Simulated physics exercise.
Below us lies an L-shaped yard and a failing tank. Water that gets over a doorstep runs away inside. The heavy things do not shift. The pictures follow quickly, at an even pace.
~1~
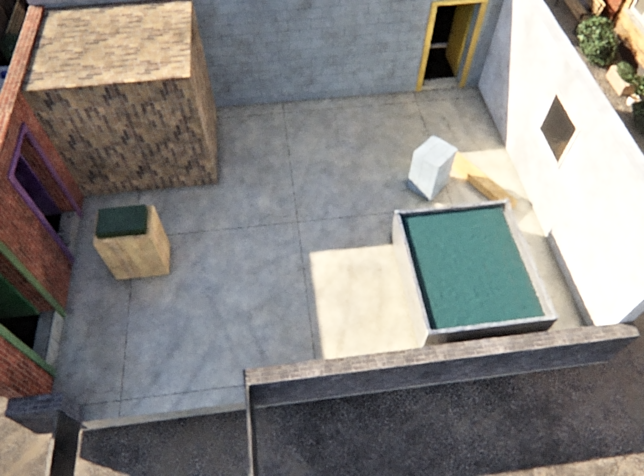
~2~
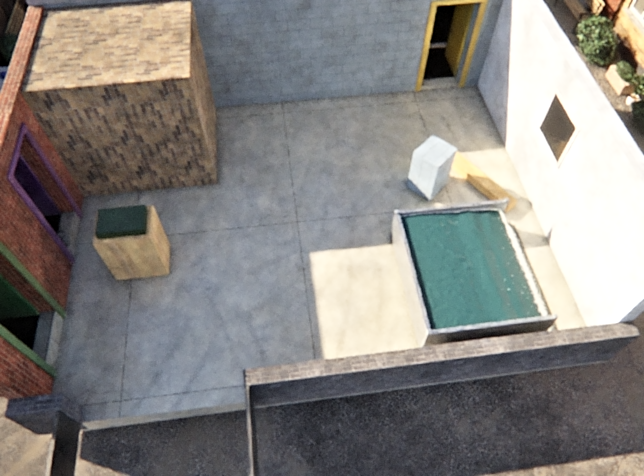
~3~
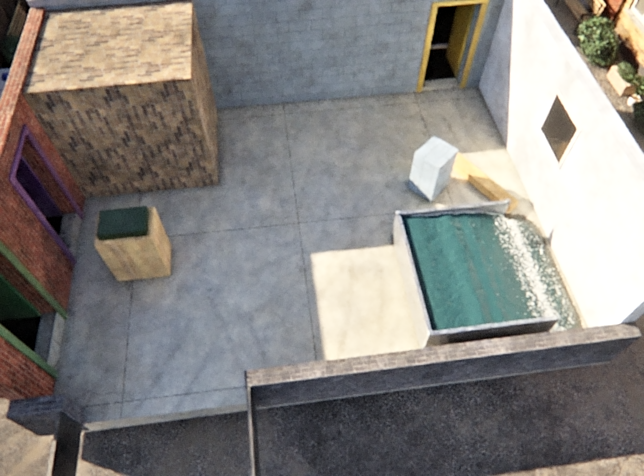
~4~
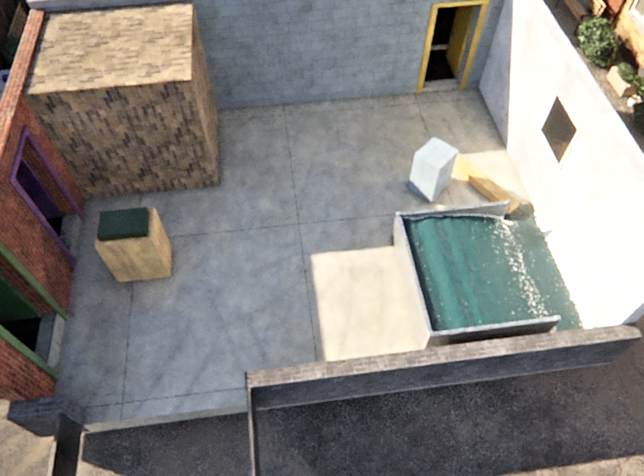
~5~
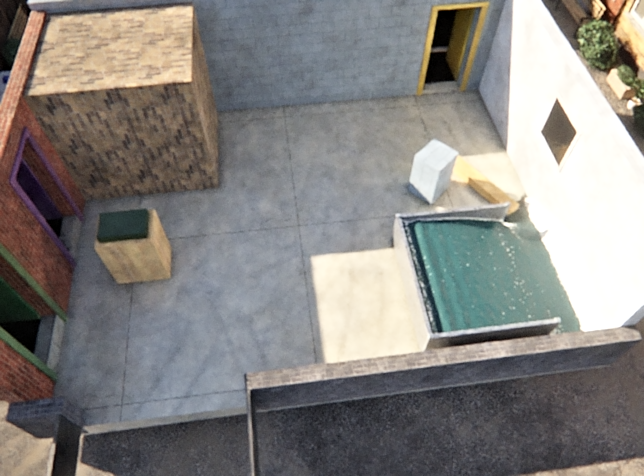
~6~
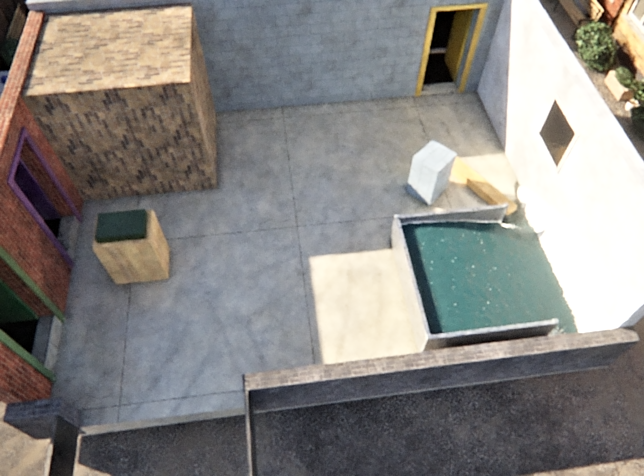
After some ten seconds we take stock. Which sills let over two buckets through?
One by one: The green door stays under that; the yellow door takes more than that; the purple door stays under that.
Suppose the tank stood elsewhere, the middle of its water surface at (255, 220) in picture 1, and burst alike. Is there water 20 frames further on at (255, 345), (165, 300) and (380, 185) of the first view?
In turn: Clear, no water, covered.
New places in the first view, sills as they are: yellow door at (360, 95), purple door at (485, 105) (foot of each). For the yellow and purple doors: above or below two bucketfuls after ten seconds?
My reading: The yellow one lets less in; the purple one lets less in.
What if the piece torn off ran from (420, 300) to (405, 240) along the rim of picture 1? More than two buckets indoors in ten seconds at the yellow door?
In short: The yellow one stays under.
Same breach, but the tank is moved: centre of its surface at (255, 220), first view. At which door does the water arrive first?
First comes the door marked yellow.
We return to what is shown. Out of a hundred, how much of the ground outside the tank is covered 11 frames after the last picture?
Close to 25 %.
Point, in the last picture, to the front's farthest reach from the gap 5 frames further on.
Roughly at (487, 126).
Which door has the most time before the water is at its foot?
I say the purple-painted one.
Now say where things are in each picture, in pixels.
Still water in the open tank at (470, 264), in the first frame.
The front is at a hidden place, out from the gap at (518, 270), in the second frame.
The front is at a hidden place, out from the gap at (519, 272), in the third frame.
The front is at (531, 208), out from the gap at (518, 274), in the fourth frame.
The front is at (527, 196), out from the gap at (518, 276), in the fifth frame.
The front is at (520, 185), out from the gap at (516, 277), in the sixth frame.
A moment on, water covers 10 % of the floor; the green door not reached, the yellow door not reached, the purple door not reached.
Next, water covers 25 % of the floor; the green door not reached, the yellow door under two buckets in, the purple door not reached.
Then, water covers 45 % of the floor; the green door not reached, the yellow door far over two buckets in, the purple door not reached.
Later, water covers 65 % of the floor; the green door wet at the sill, nothing in, the yellow door far over two buckets in, the purple door not reached.
In the end, water covers 85 % of the floor; the green door wet at the sill, nothing in, the yellow door far over two buckets in, the purple door wet at the sill, nothing in.
